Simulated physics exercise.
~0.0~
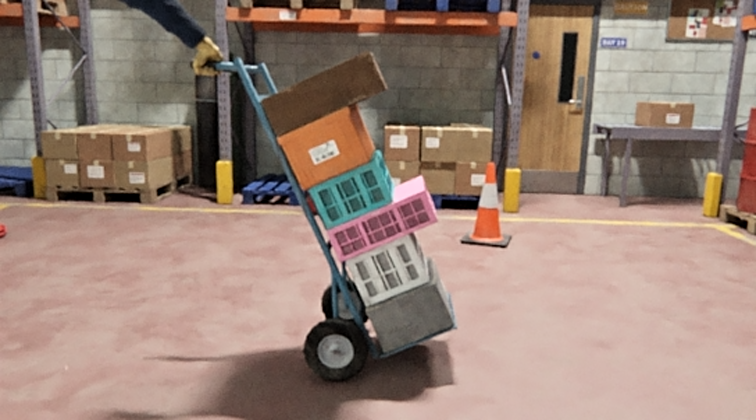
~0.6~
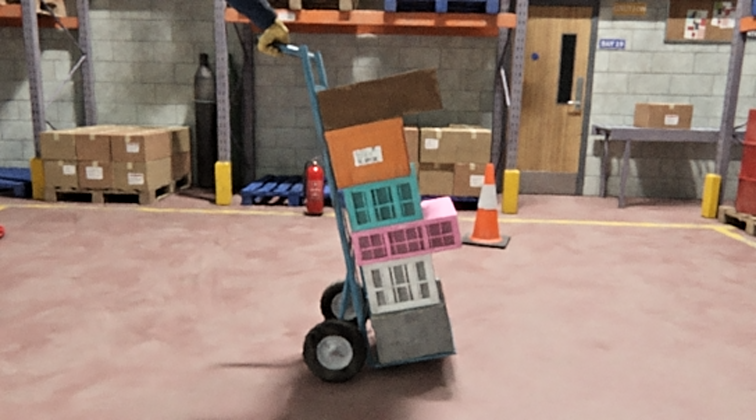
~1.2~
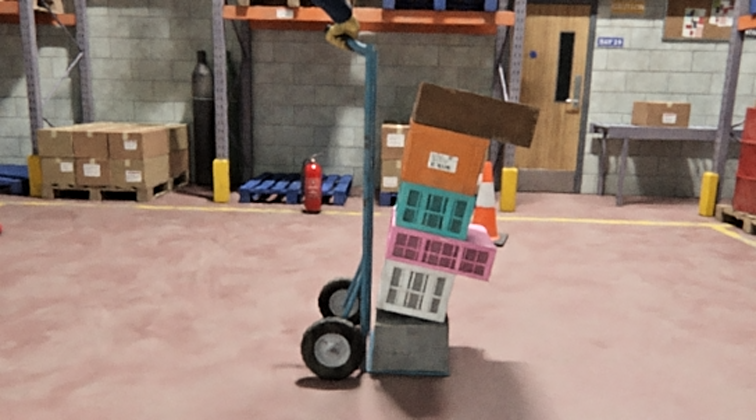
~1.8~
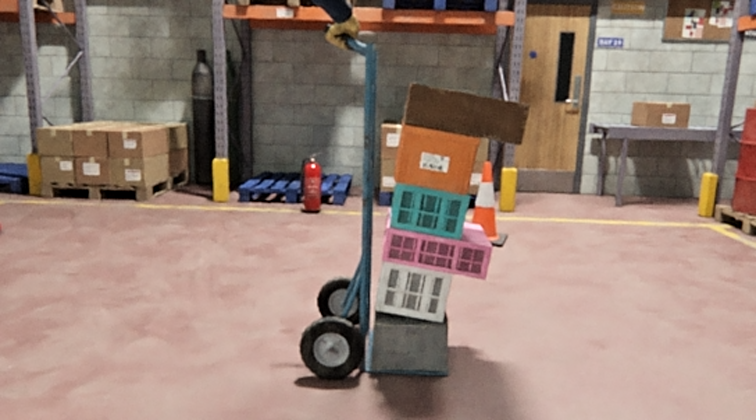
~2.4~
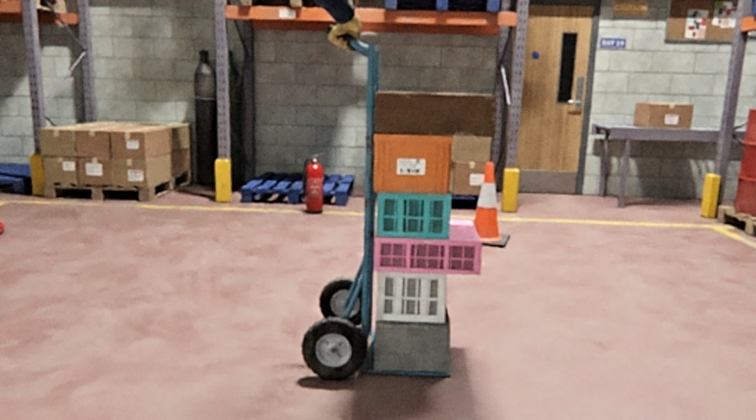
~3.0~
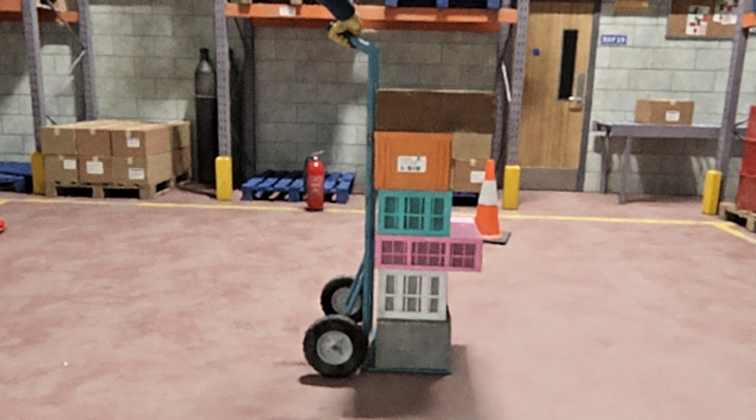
In a warehouse with a pinkish floor and grey block walls, a slightly swaying view from the side shows a blue sack truck tilted back to the left. A gloved hand grips its handle, and the load rises from a grey parcel through white, pink and turquoise crates to an orange tote and a brown box. The hand swings the truck upright, and the stack above the grey parcel tips right, away from the frame. It then rocks back to the left and settles squarely, everything still stacked on the upright, held truck.
